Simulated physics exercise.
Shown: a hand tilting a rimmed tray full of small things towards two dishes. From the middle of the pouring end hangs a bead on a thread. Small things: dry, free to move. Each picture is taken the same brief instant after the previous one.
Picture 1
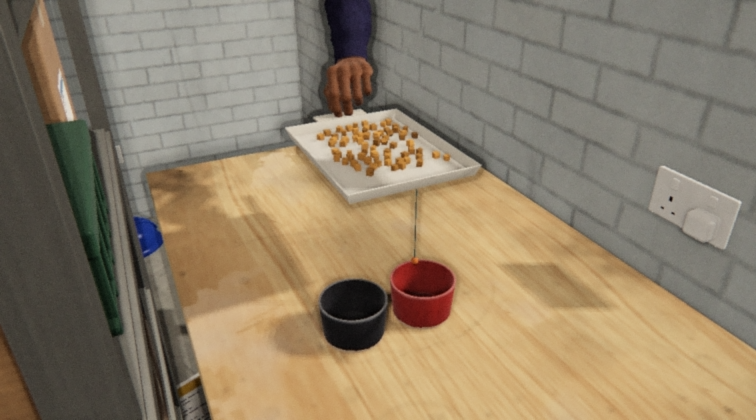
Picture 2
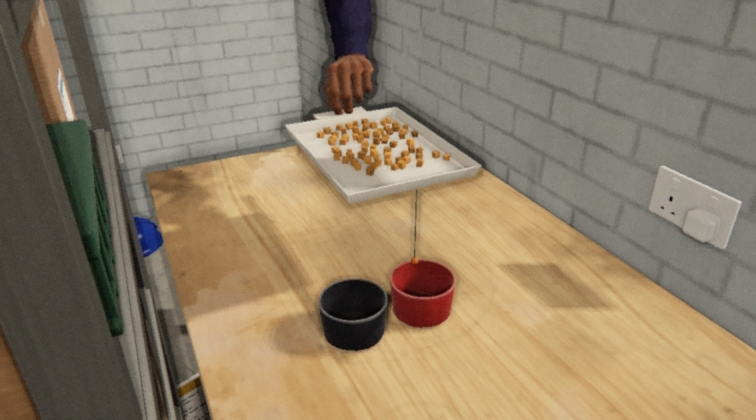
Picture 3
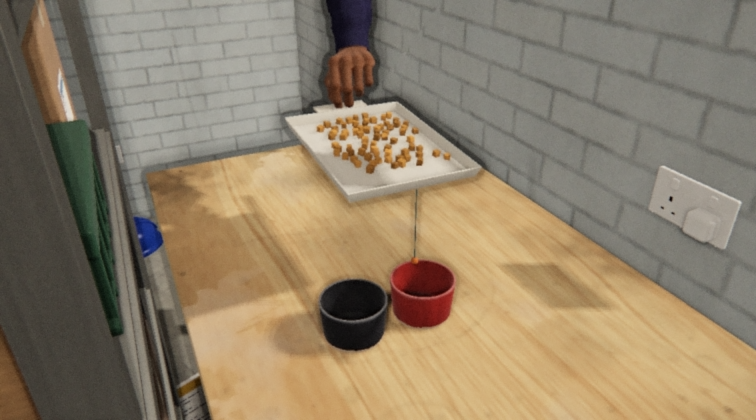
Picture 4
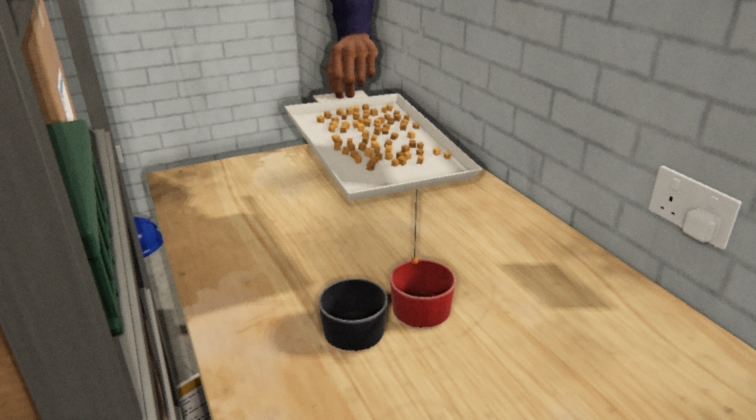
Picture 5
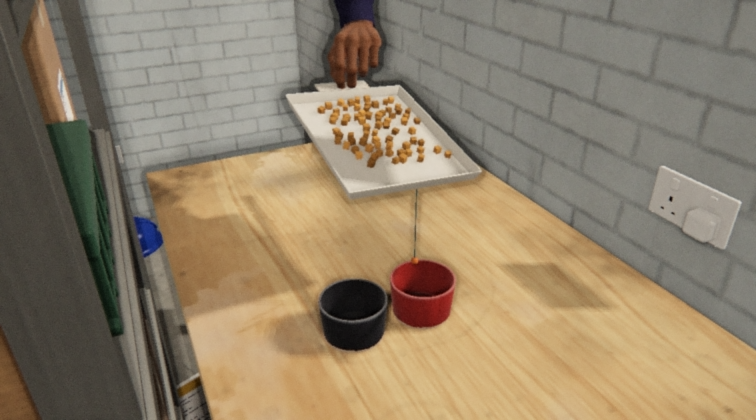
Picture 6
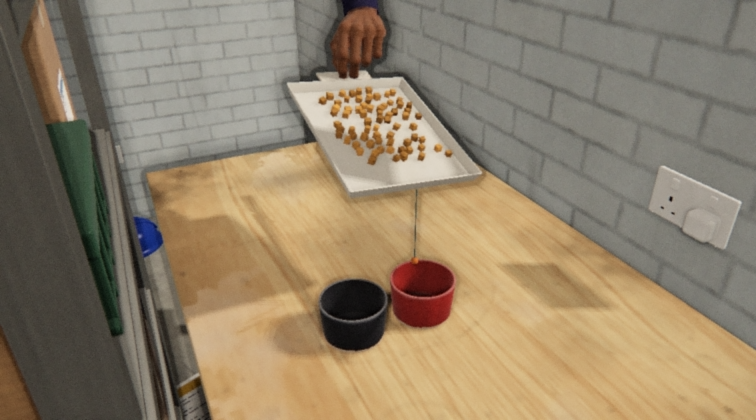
To begin with, a hand holds a white rimmed tray of small brown cubes, nearly level, above a black dish and a red dish on a wooden worktop. The hand then gradually raises the far end, tilting the tray slightly towards its right front corner, while the dishes stay still.
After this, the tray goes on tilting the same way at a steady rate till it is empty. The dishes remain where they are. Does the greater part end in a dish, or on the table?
Most of the load misses the dishes.
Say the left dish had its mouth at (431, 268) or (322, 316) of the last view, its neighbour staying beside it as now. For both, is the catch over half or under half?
The first time it's higher than half, the second time lower than half.
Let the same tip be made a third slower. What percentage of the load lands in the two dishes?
It would be around 20 per cent.
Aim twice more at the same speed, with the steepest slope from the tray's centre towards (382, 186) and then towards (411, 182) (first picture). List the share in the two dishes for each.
You'd get 80 per cent the first time and 50 per cent the second time.
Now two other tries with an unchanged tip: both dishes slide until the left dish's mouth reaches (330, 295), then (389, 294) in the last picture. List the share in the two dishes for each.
0 %, then 50 %.
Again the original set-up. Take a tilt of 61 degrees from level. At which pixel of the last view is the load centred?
Roughly at (451, 174).
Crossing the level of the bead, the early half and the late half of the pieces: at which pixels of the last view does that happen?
I'd place the first part at (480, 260) and the rest at (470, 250).
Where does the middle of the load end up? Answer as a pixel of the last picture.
The centre settles at about (482, 301).
Soon, tray tipped steeply; most on the tray; about a quarter in the air.
A while on, tray tipped right over; about a quarter on the tray; a small part in the right dish; about half outside both; a small part in the air.
Towards the end, tray tipped past a quarter turn; about a quarter in the right dish; most outside both.
Finally, tray tipped past a quarter turn; none in the left dish; about a quarter in the right dish; most outside both.
